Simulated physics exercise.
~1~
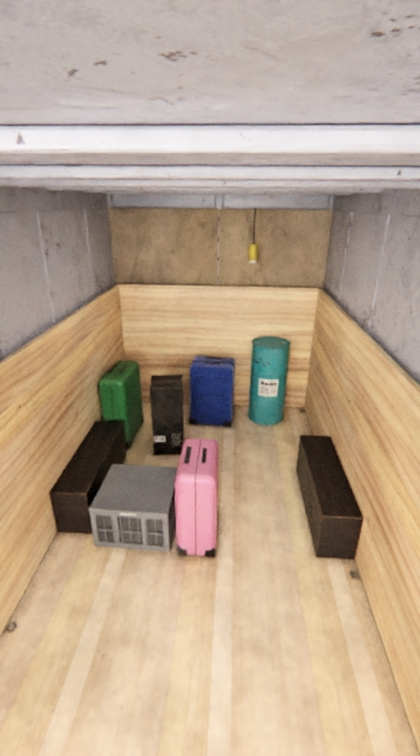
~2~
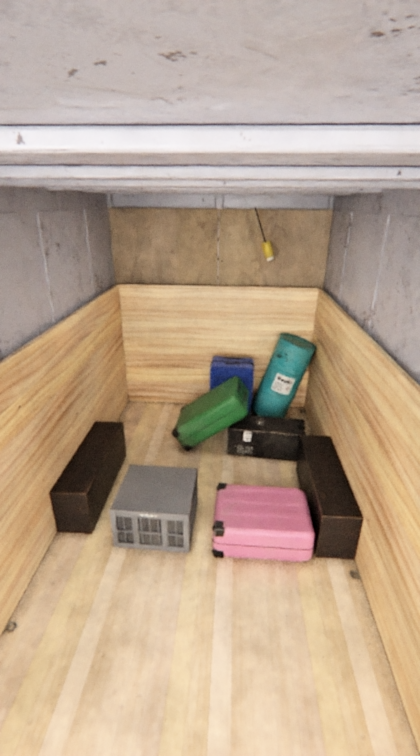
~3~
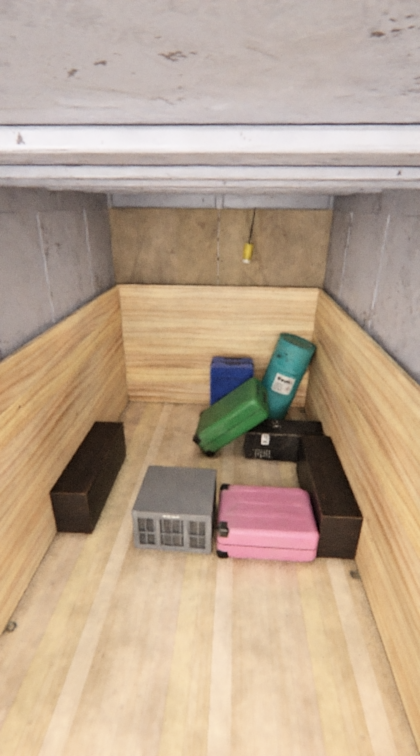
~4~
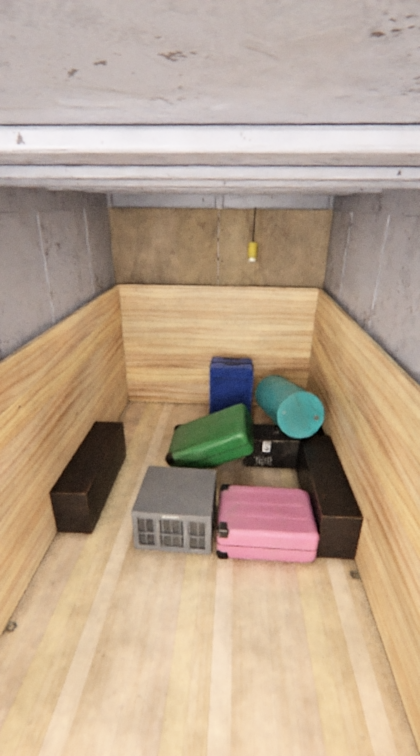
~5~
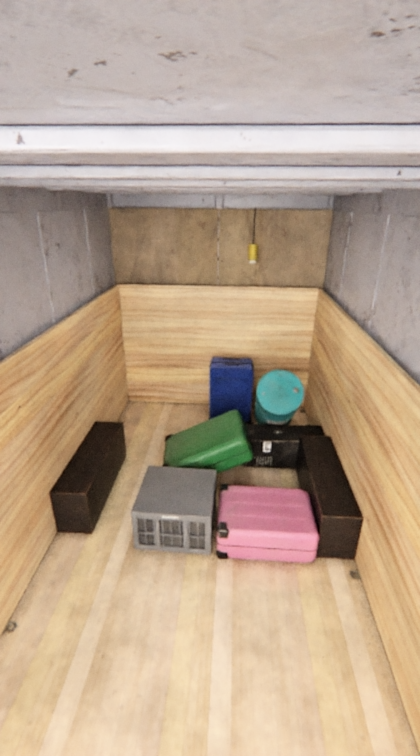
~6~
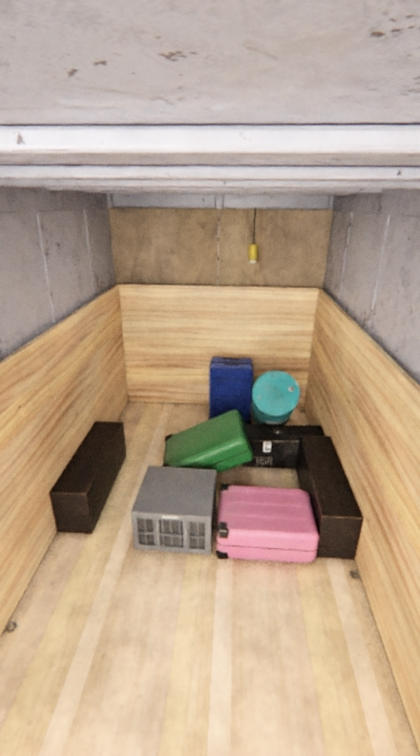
We see luggage, a grey chest and a turquoise drum in a van's load bay slide right, the pink and green cases and black box toppling. The leaning drum then tips forward, and everything settles toward the right, with the blue case still upright at the back.
